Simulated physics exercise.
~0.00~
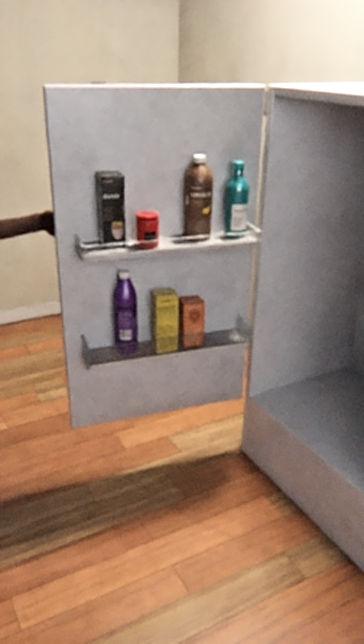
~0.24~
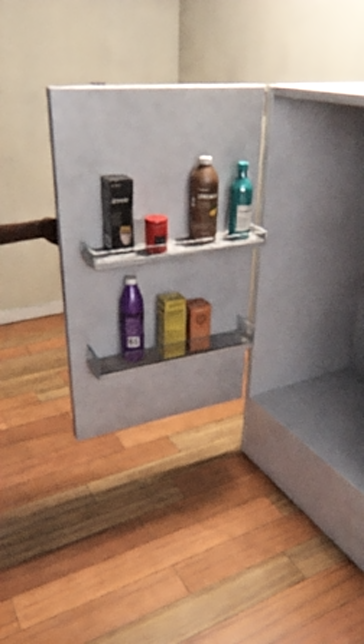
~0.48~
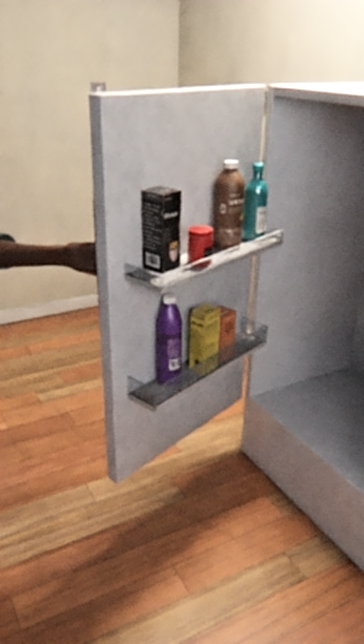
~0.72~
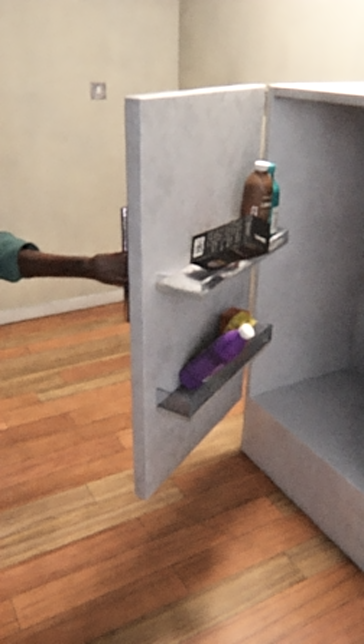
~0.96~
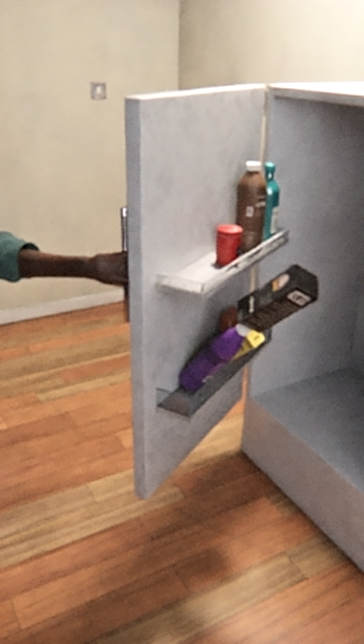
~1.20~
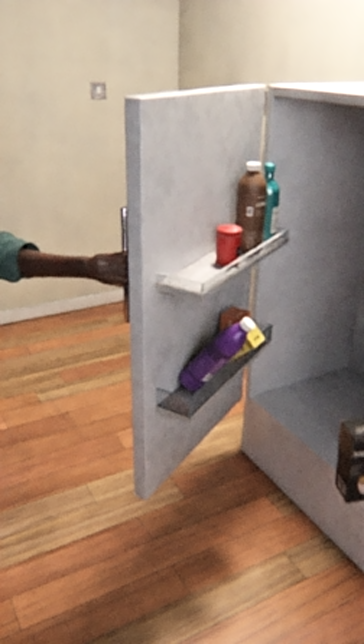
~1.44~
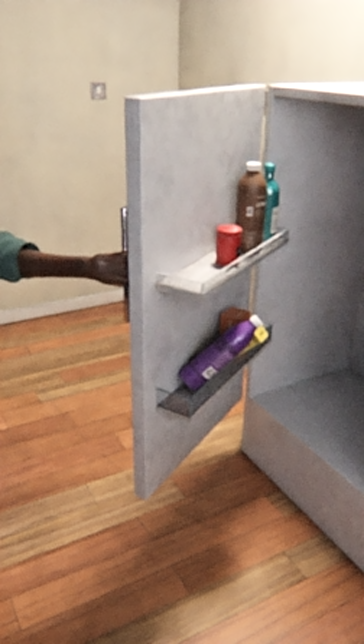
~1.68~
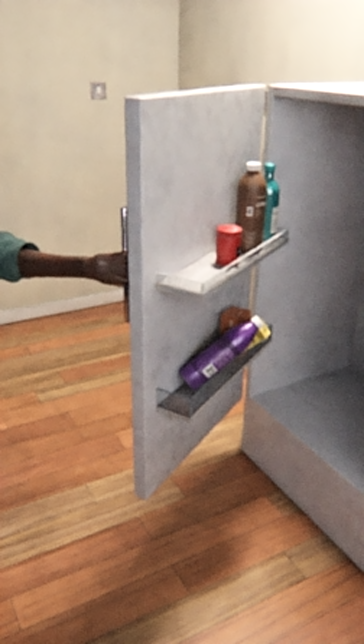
Fridge door swinging and stopping abruptly as a hand moves it, black carton tumbling out, purple bottle and yellow carton left toppled.
